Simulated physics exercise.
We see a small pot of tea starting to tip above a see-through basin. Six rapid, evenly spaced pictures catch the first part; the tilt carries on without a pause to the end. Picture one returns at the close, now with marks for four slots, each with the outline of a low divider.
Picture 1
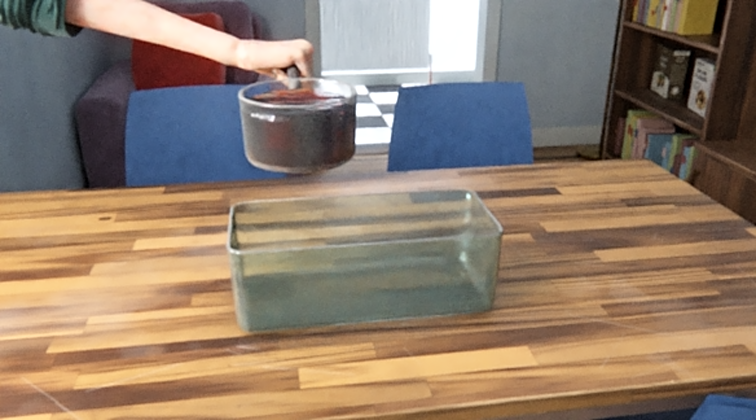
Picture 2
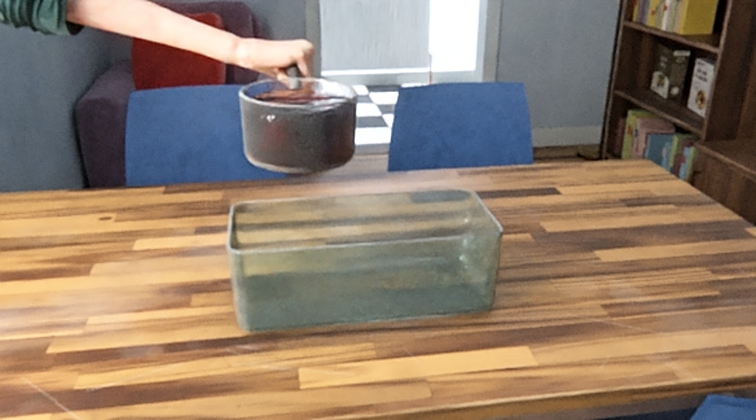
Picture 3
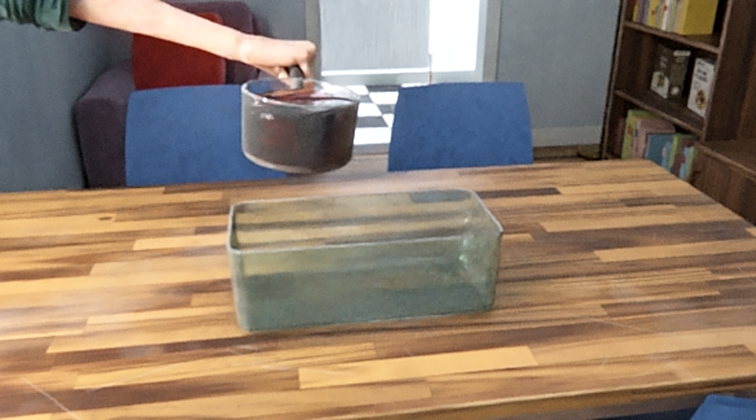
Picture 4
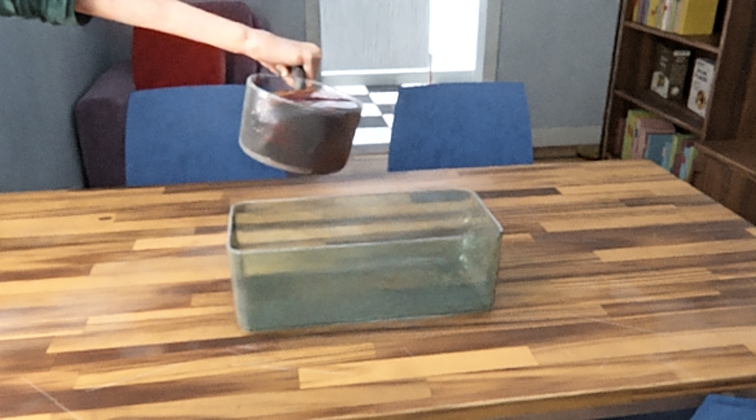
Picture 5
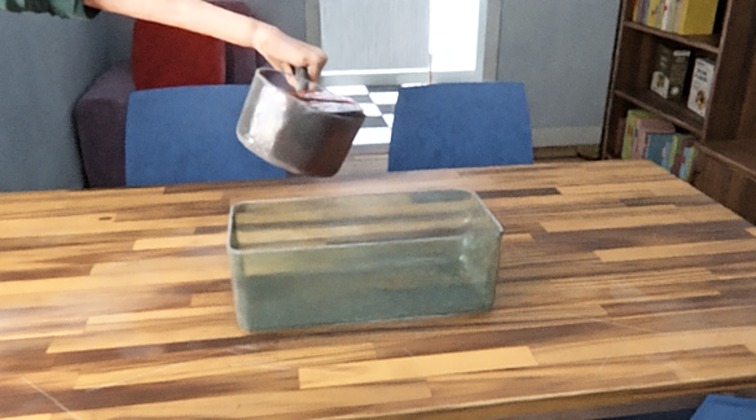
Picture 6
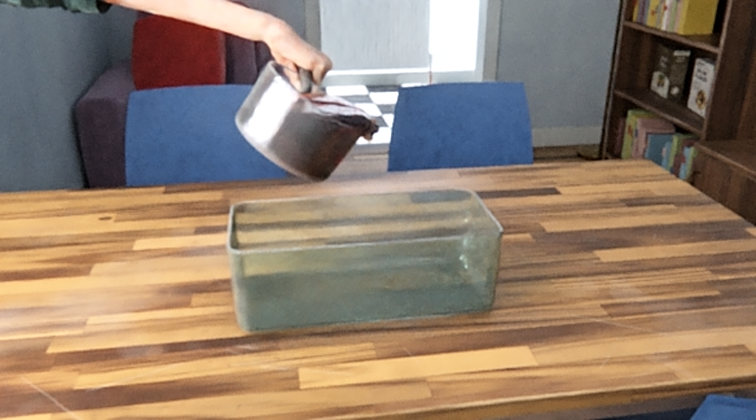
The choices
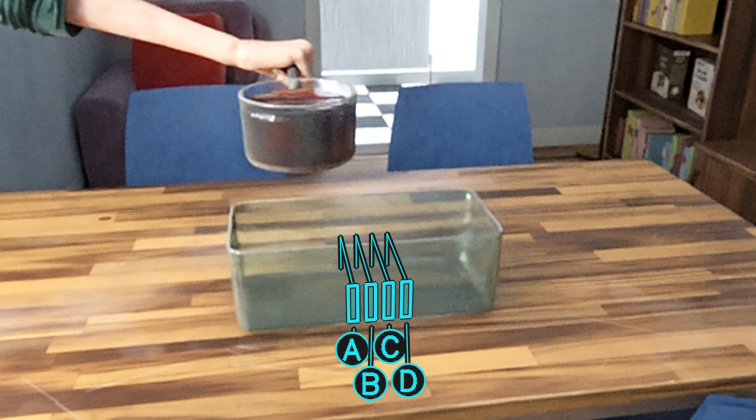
In this clip, a hand holds a small, dark pot above a see-through rectangular basin on a wooden table, keeps it nearly level at first, then tilts it down to the right until dark liquid appears at its lip.
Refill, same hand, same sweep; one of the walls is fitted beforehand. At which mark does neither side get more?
D.
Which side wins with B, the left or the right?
The right one.
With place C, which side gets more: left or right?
The right side.
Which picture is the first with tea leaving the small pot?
Picture 5.
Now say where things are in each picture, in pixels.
In the first frame, upright, lip at (354, 89); basin from (238, 328) to (493, 307); nothing has left yet.
In the second frame, upright, lip at (355, 90); nothing has left yet.
In the third frame, tipped about 7°, lip at (357, 95); nothing has left yet.
In the fourth frame, tipped about 14°, lip at (360, 103); nothing has left yet.
In the fifth frame, tipped about 25°, lip at (363, 114); tea is over the lip, down to (363, 114).
In the sixth frame, tipped about 37°, lip at (363, 127); tea is over the lip, down to (368, 137).
In cyan, A at (354, 328); B at (371, 326); C at (389, 325); D at (406, 323).
For place A, about 5 % ends left of the wall and 94 % right of it.
For place B, about 11 % ends left of the wall and 88 % right of it.
For place C, about 28 % ends left of the wall and 71 % right of it.
For place D, about 50 % ends left of the wall and 49 % right of it.
